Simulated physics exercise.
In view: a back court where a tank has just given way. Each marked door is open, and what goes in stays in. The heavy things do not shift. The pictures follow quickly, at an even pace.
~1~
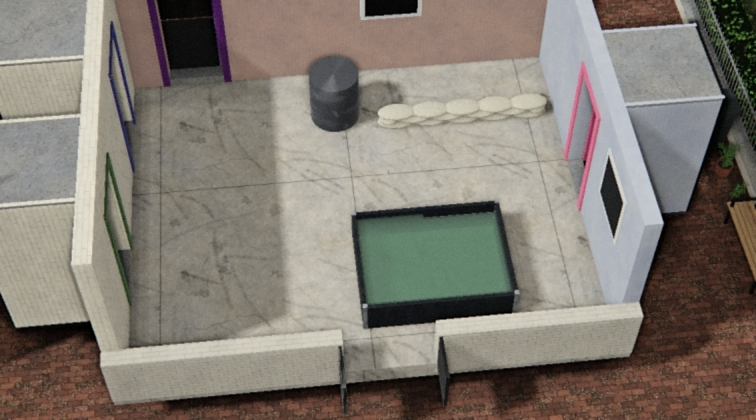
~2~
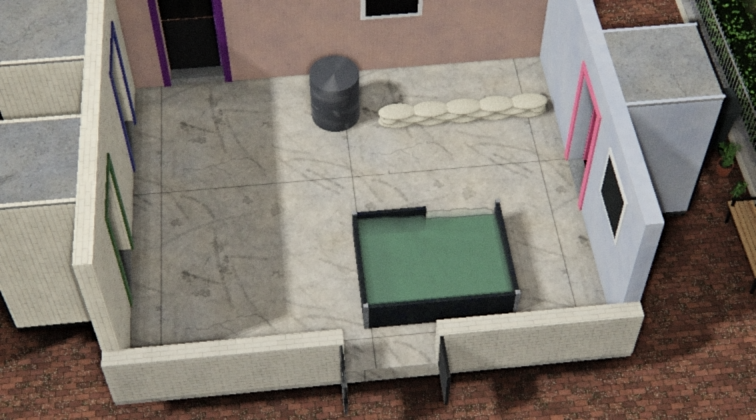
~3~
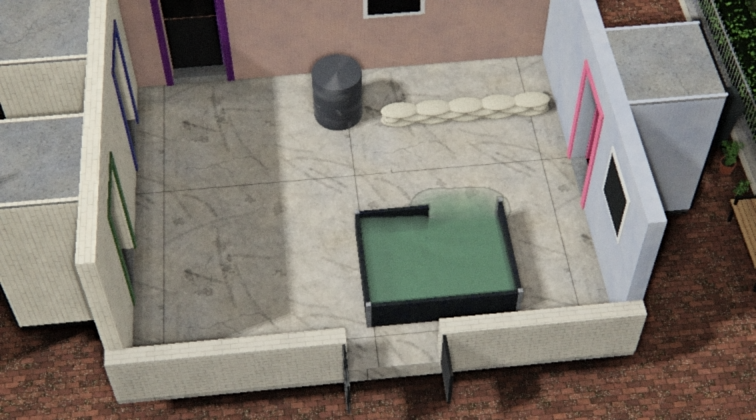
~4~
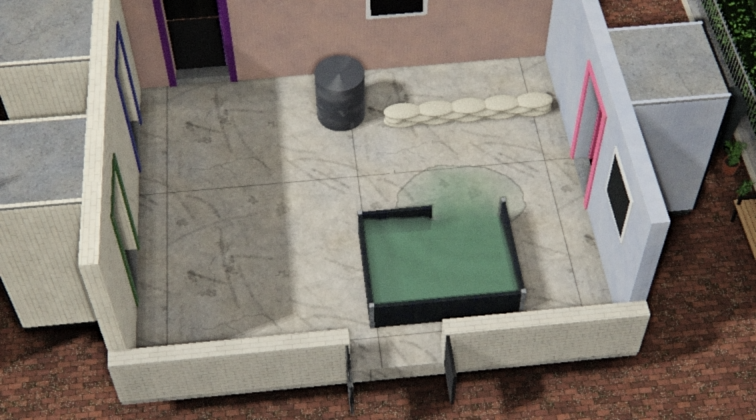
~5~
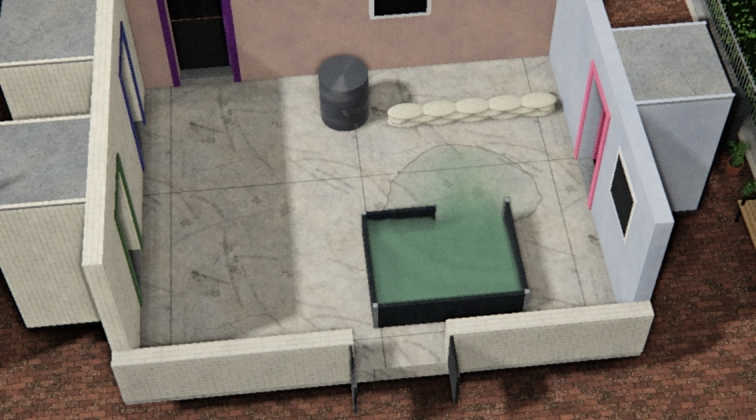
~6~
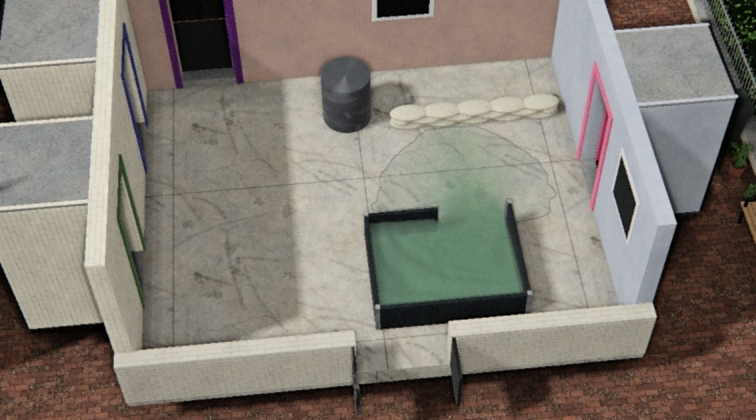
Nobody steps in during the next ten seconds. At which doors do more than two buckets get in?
One by one: The blue door admits no more than that; the green door admits no more than that; the pink door lets in a lot; the purple door admits no more than that.
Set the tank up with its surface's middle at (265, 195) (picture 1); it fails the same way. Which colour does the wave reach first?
I say the one in purple.
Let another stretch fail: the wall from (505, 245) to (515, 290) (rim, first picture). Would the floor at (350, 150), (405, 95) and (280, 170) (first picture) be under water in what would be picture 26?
One after the other: No water, no water, clear.
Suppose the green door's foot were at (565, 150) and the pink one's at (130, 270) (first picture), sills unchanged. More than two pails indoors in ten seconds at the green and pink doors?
Then: Green floods, pink keeps below it.
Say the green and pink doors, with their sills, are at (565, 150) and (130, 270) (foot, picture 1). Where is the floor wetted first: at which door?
The door marked green.
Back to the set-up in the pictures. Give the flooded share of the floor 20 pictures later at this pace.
Some 40 per cent.
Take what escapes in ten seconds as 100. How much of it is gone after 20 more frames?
I make it 20 per cent.
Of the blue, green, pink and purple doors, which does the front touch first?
I say the pink one.
A moment on, water covers 15 % of the floor; the blue door not reached, the green door not reached, the pink door not reached, the purple door not reached.
Next, water covers 20 % of the floor; the blue door not reached, the green door not reached, the pink door under two buckets in, the purple door not reached.
Then, water covers 40 % of the floor; the blue door not reached, the green door not reached, the pink door under two buckets in, the purple door not reached.
Later, water covers 70 % of the floor; the blue door wet at the sill, nothing in, the green door wet at the sill, nothing in, the pink door over two buckets in, the purple door wet at the sill, nothing in.
In the end, water covers 90 % of the floor; the blue door wet at the sill, nothing in, the green door wet at the sill, nothing in, the pink door over two buckets in, the purple door wet at the sill, nothing in.
